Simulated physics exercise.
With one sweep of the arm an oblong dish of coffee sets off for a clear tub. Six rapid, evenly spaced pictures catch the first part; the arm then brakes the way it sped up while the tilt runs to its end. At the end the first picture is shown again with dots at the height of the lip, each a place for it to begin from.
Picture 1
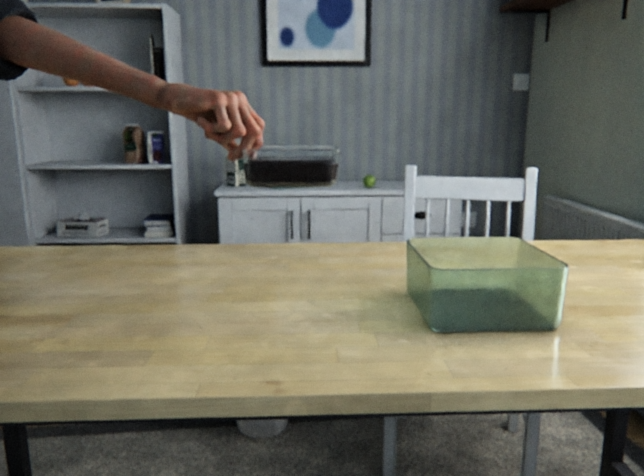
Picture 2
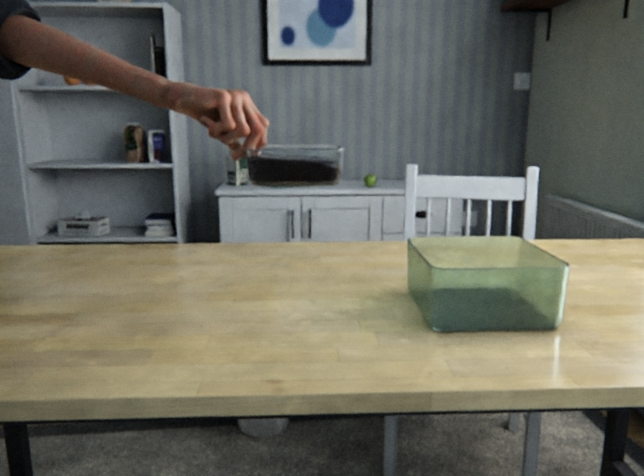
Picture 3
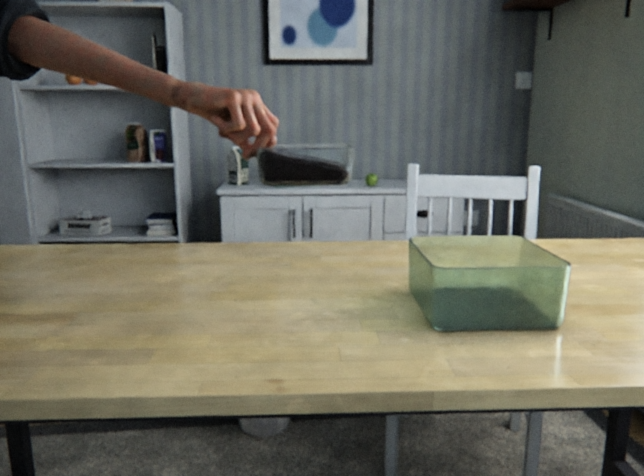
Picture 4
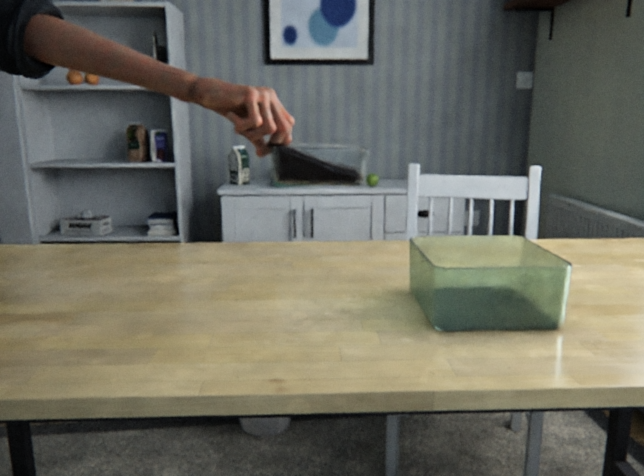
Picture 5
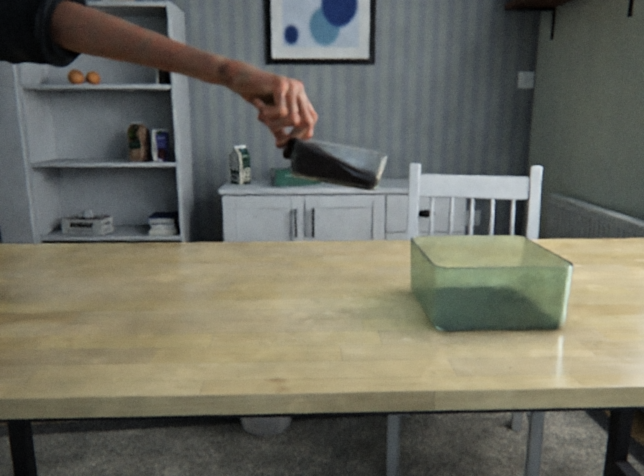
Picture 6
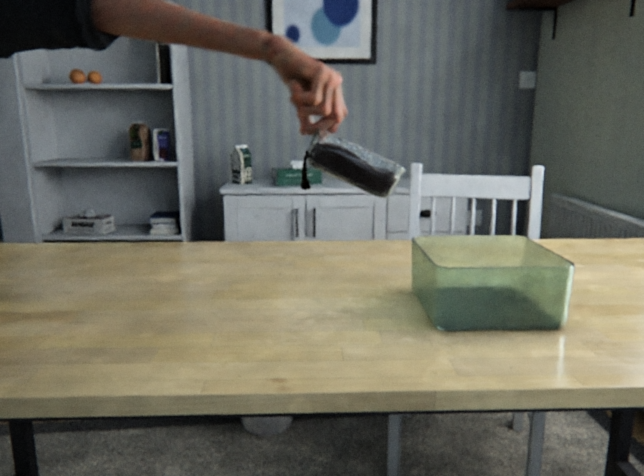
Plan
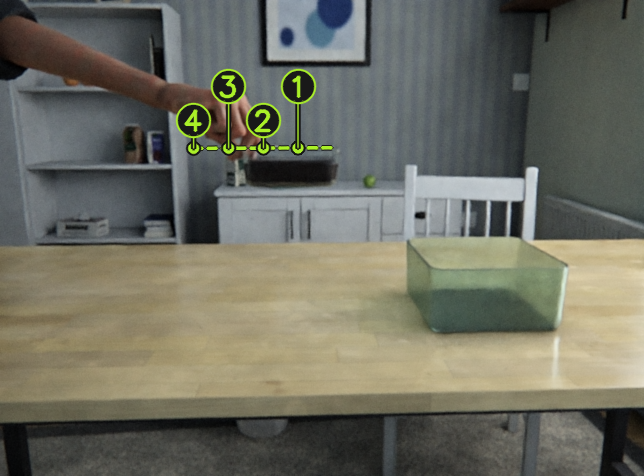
An oblong glass dish of dark coffee, held by a hand reaching in from the left, swept right above the table towards a clear greenish tub, tilting right end down as coffee dribbled from its left end.
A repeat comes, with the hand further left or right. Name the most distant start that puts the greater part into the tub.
1.
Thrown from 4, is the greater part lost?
Yes.
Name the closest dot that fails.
It is 2.
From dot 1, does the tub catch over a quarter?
Yes.
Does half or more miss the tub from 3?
Yes, that goes wrong.
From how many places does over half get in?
One of the four.
In lime, 1 at (298, 148); 2 at (263, 148); 3 at (228, 148); 4 at (193, 148).
If 1 is chosen, about 68 % lands in the tub, 24 % falls short and 8 % goes beside or beyond.
If 2 is chosen, about 28 % lands in the tub, 68 % falls short and 4 % goes beside or beyond.
If 3 is chosen, about 0 % lands in the tub, 98 % falls short.
If 4 is chosen, about 0 % lands in the tub, 100 % falls short.
